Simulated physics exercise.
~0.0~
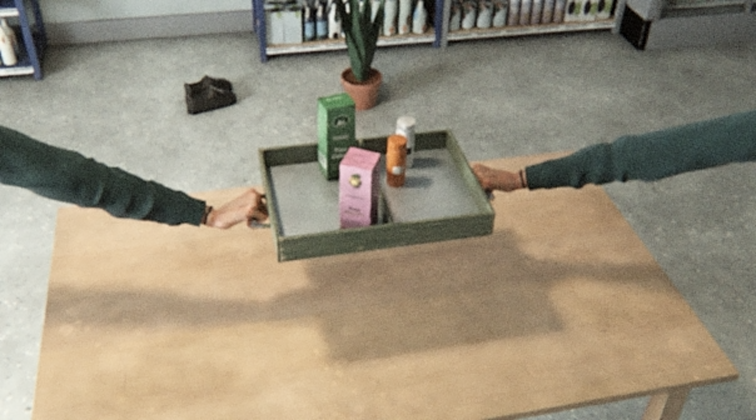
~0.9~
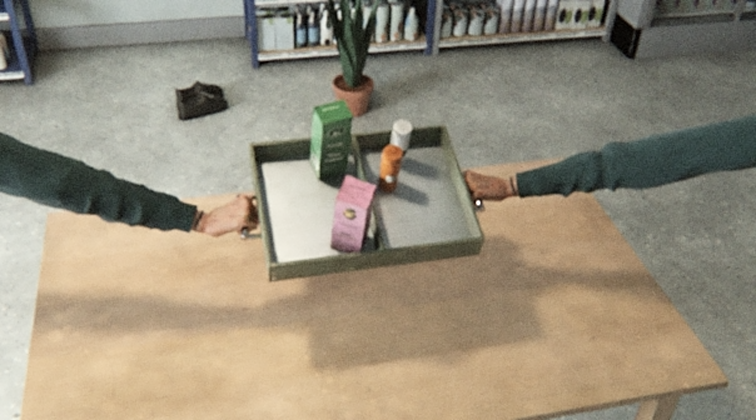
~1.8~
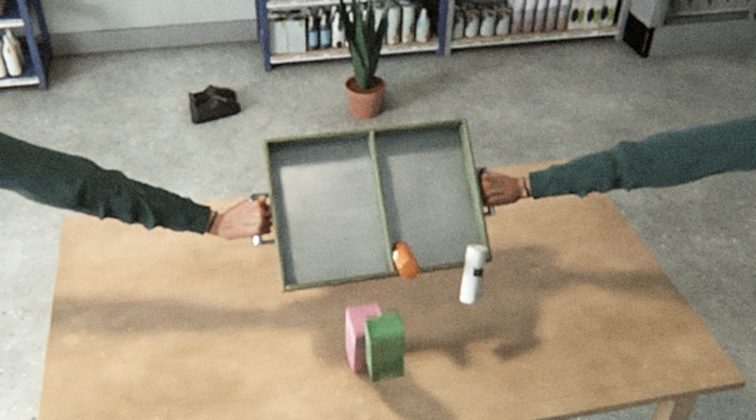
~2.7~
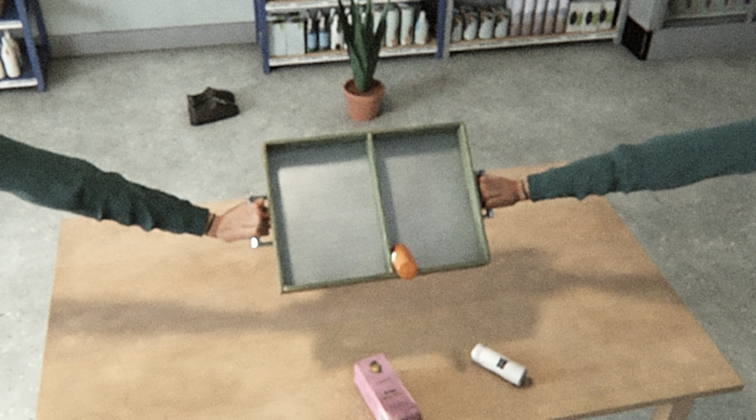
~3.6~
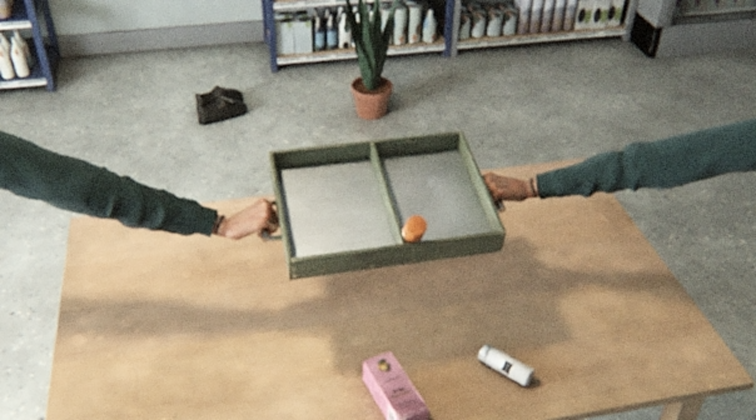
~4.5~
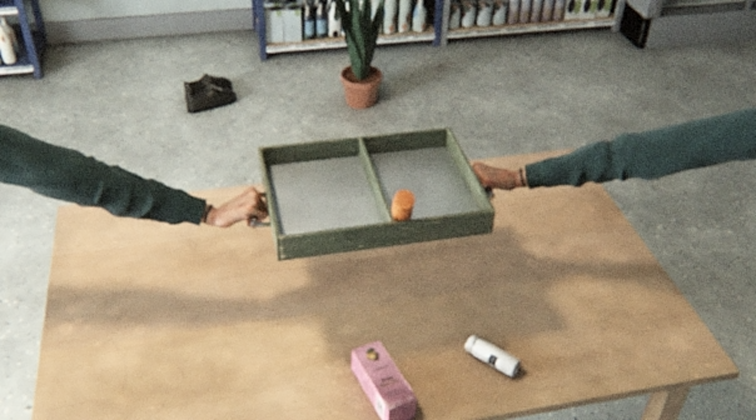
At first, two hands hold a shallow green crate level above a wooden table, with a green carton, a pink carton, a white shaker and an orange shaker standing inside. The hands begin tipping the near side down, and everything inside leans. As the crate tilts steeply, both cartons and the white shaker drop out towards the table, while the orange shaker stays against the near wall. The pink carton and white shaker come to rest on their sides, and the green carton is no longer in view. Finally, the hands level the crate, with only the orange shaker inside.
